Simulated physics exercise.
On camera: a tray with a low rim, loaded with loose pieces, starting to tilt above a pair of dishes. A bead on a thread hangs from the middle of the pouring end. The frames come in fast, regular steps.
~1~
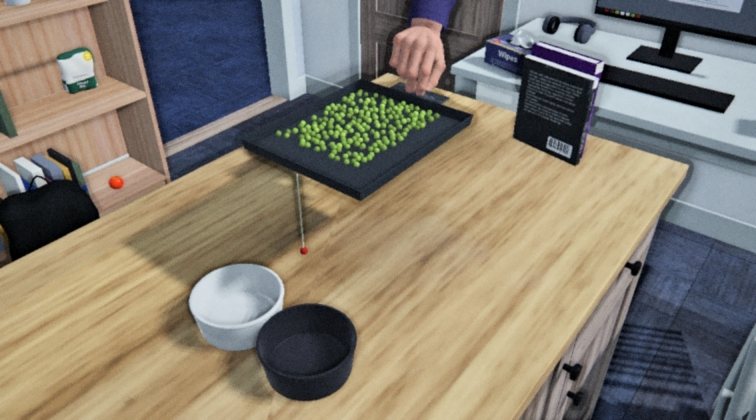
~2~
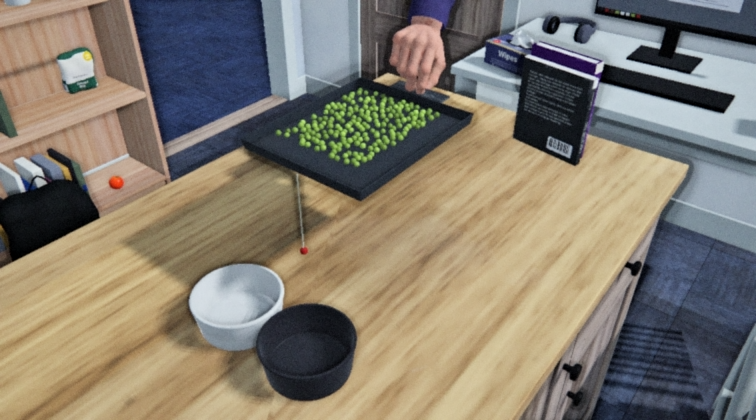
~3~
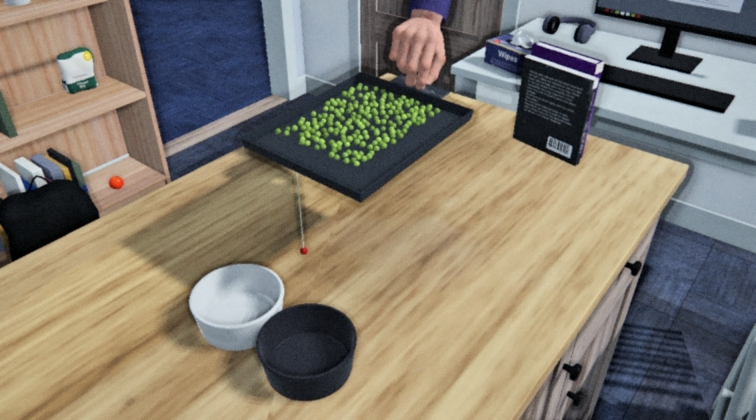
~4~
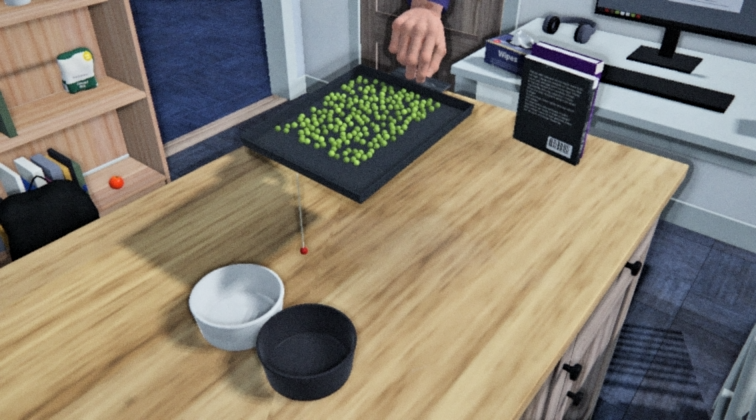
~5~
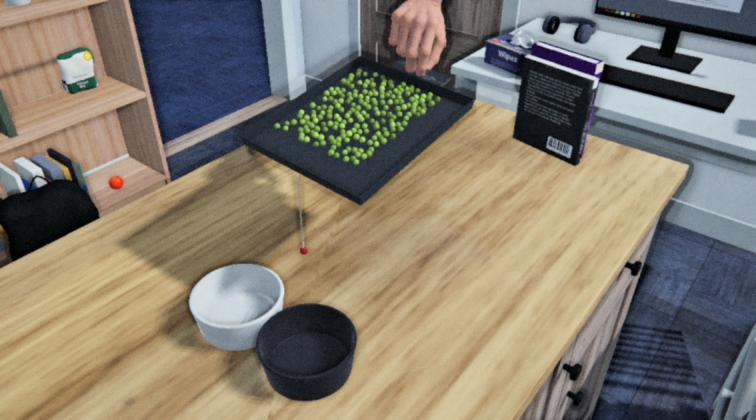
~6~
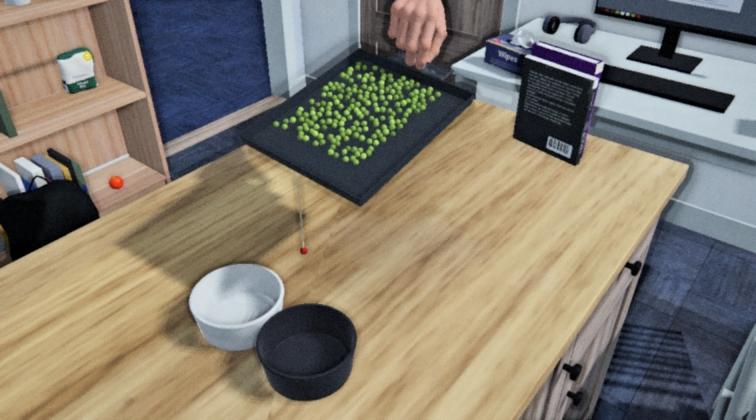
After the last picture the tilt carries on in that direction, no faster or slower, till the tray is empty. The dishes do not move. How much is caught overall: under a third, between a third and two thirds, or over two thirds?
In the dishes lies less than a third of it.
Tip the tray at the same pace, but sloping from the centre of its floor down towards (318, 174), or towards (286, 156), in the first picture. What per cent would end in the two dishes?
The first gives 30 %, the second 0 %.
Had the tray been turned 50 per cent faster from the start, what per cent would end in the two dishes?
Some 10 per cent.
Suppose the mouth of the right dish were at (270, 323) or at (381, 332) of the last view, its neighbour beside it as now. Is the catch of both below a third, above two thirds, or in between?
At the first place less than a third, at the second in the middle band.
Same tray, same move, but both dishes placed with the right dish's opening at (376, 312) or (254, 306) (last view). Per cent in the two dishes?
The first gives 90 %, the second 0 %.
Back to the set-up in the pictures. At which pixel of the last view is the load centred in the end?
Roughly at (356, 326).
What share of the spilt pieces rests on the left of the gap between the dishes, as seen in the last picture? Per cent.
Some 0 per cent.
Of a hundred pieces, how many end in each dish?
Left dish near 0 in a hundred; right dish near 0.
Just after the last frame, tray tipped steeply; almost all on the tray; just a few in the right dish; about a tenth outside both; just a few in the air.
A moment on, tray tipped right over; roughly a third on the tray; just a few in the right dish; roughly a quarter outside both; roughly a third in the air.
Further on, tray tipped past a quarter turn; about a tenth in the right dish; just a few in the left dish; almost all outside both.
When it is over, tray tipped past a quarter turn; about a tenth in the right dish; just a few in the left dish; almost all outside both.
